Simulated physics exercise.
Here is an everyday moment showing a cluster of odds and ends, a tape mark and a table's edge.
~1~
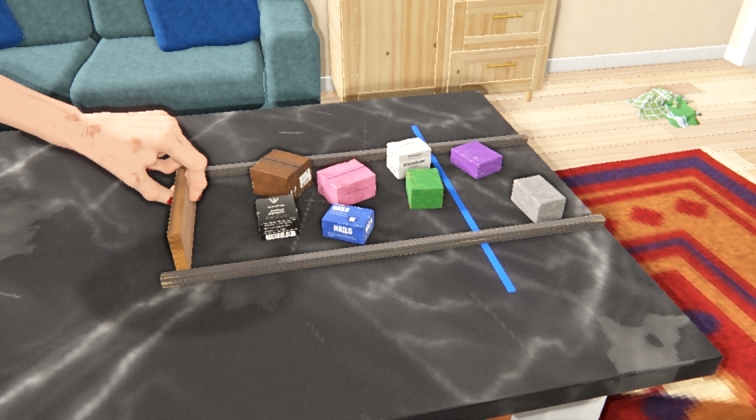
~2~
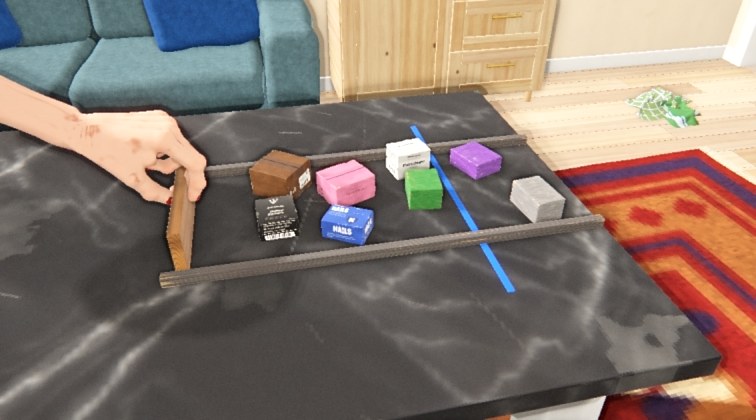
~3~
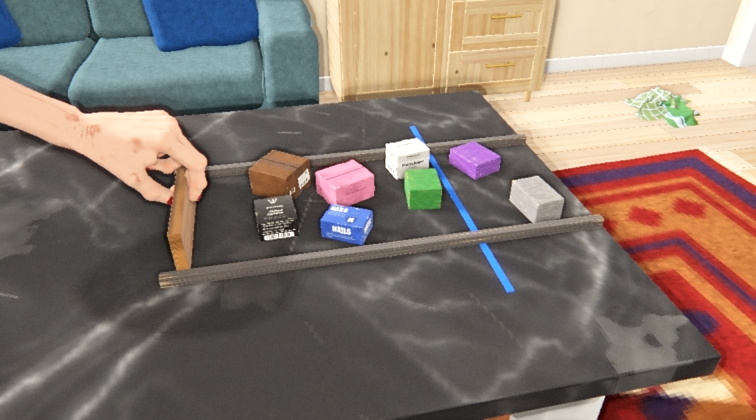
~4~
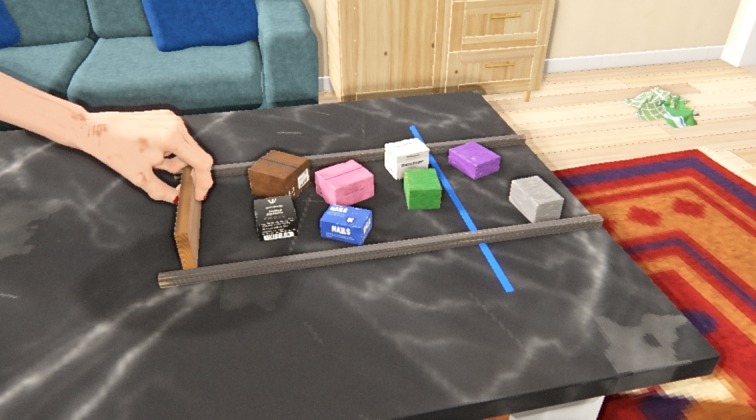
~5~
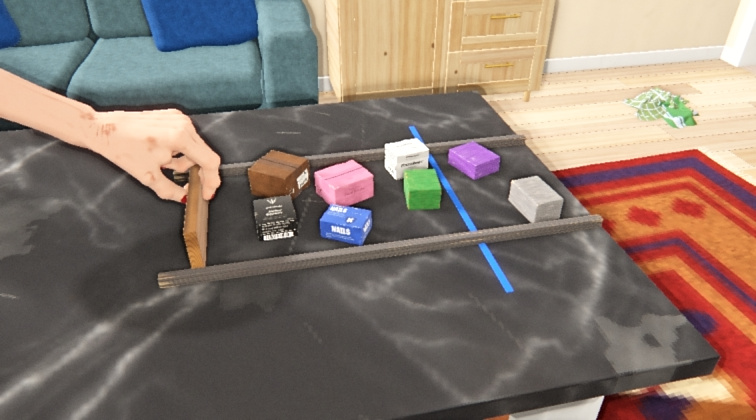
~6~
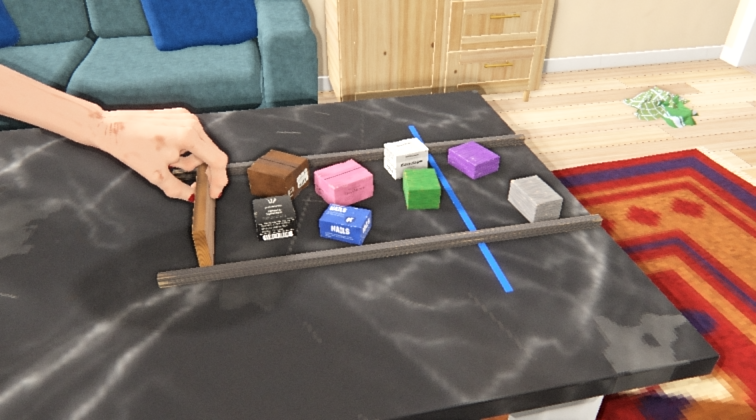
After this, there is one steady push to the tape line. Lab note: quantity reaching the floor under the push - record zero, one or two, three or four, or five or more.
Recorded: Zero.
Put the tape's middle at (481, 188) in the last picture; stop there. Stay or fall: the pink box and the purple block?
Outcome - pink box staying, purple block falling.
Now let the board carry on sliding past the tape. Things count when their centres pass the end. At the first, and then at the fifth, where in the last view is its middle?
The first one at (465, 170), the next at (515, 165).
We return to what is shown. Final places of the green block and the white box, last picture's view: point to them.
First object: (539, 173); second object: (490, 149).
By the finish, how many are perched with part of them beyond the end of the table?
Looks like 0 of them.
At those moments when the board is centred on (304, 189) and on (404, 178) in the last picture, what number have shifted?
By then 4, and 7.
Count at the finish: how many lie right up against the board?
Number: 2.
A little later, none off yet; grey block at rest near (535, 199); purple block at rest near (473, 160); green block at rest near (421, 189).
Next, none off yet; grey block at rest near (535, 199); purple block at rest near (473, 160); green block shifted about its own width near (456, 187).
Later still, none off yet; grey block at rest near (535, 199); purple block shifted about its own width near (498, 158); green block shifted well along near (512, 177).
When it is over, the number that fall off is zero.
